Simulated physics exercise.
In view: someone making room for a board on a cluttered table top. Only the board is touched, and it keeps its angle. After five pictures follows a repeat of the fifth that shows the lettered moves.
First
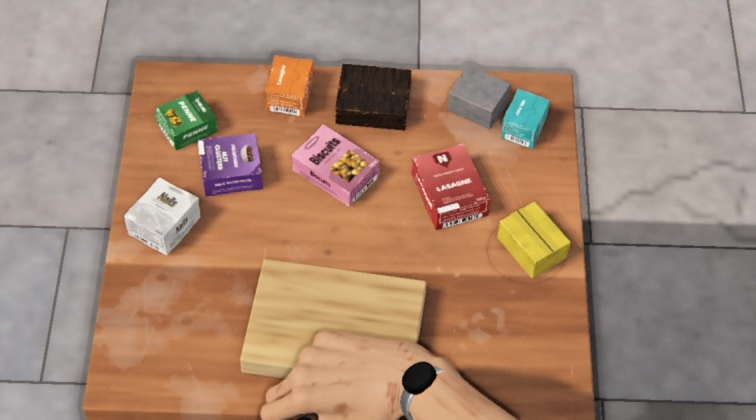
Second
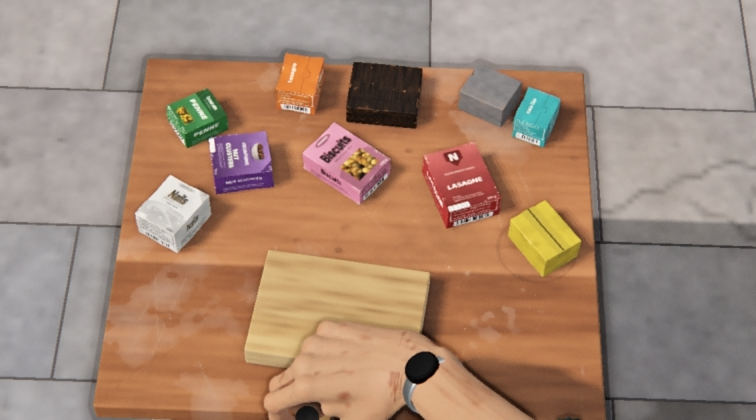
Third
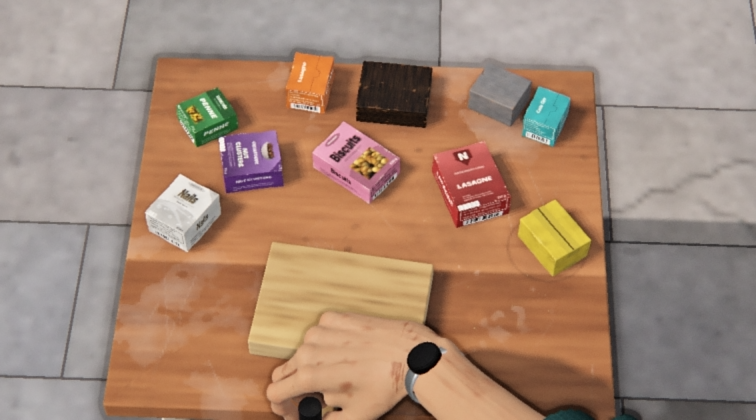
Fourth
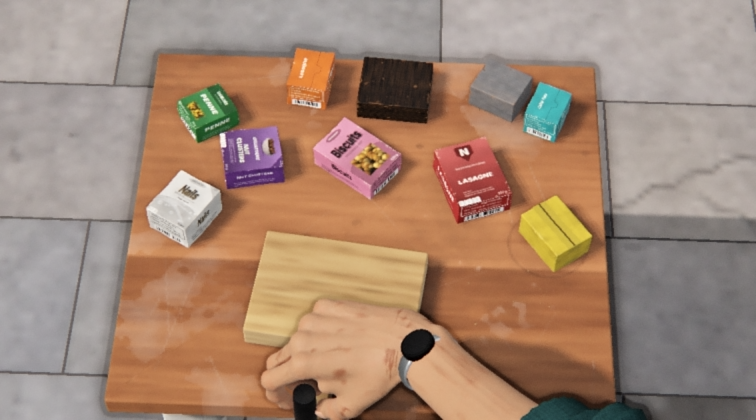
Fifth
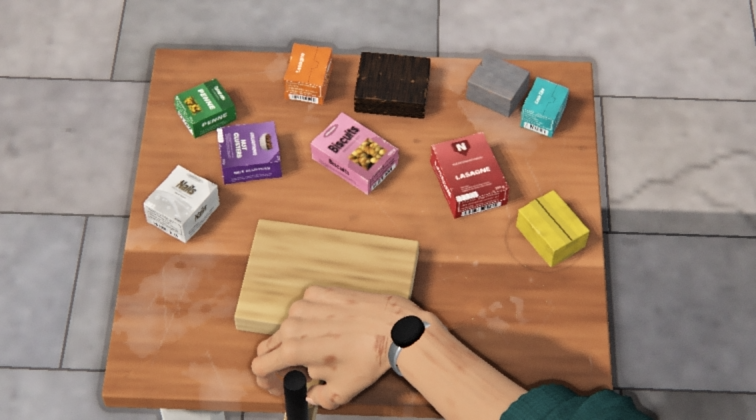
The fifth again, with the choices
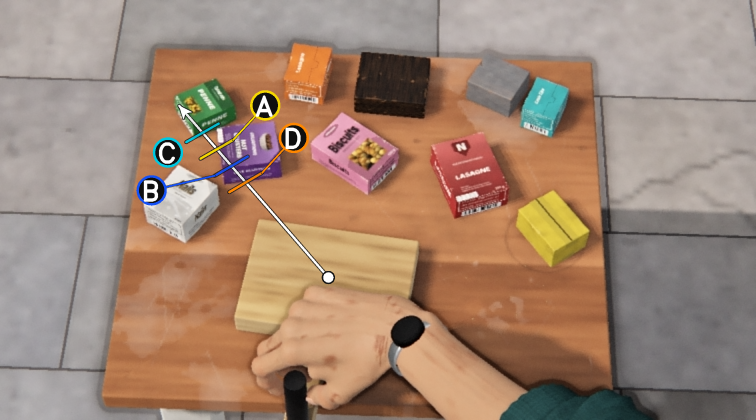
Pale wooden board sliding slightly up a cluttered wooden table under a watch-wearing person's hand, the surrounding colourful boxes staying untouched.
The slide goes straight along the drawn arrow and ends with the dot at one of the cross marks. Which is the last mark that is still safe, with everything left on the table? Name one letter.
All is well up to D.
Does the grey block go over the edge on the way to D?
No.
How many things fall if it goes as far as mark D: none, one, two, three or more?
In all, none.
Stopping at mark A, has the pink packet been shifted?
Yes.
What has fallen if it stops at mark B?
It is the white box.
On the marked copy, A at (217, 149); B at (232, 166); C at (202, 133); D at (246, 183); the arrow from (328, 278) to (179, 106); the white dot at (328, 278).
Following D. Soon after the start, board (297, 248); orange packet (308, 74); grey block (498, 86).
Later, board (267, 214); white box (165, 195); purple packet (247, 142).
In the end, board (247, 191); white box (143, 183); green box (199, 99); nothing has fallen.
As for the rest, A drops the white box; B drops the white box; C drops the white box.
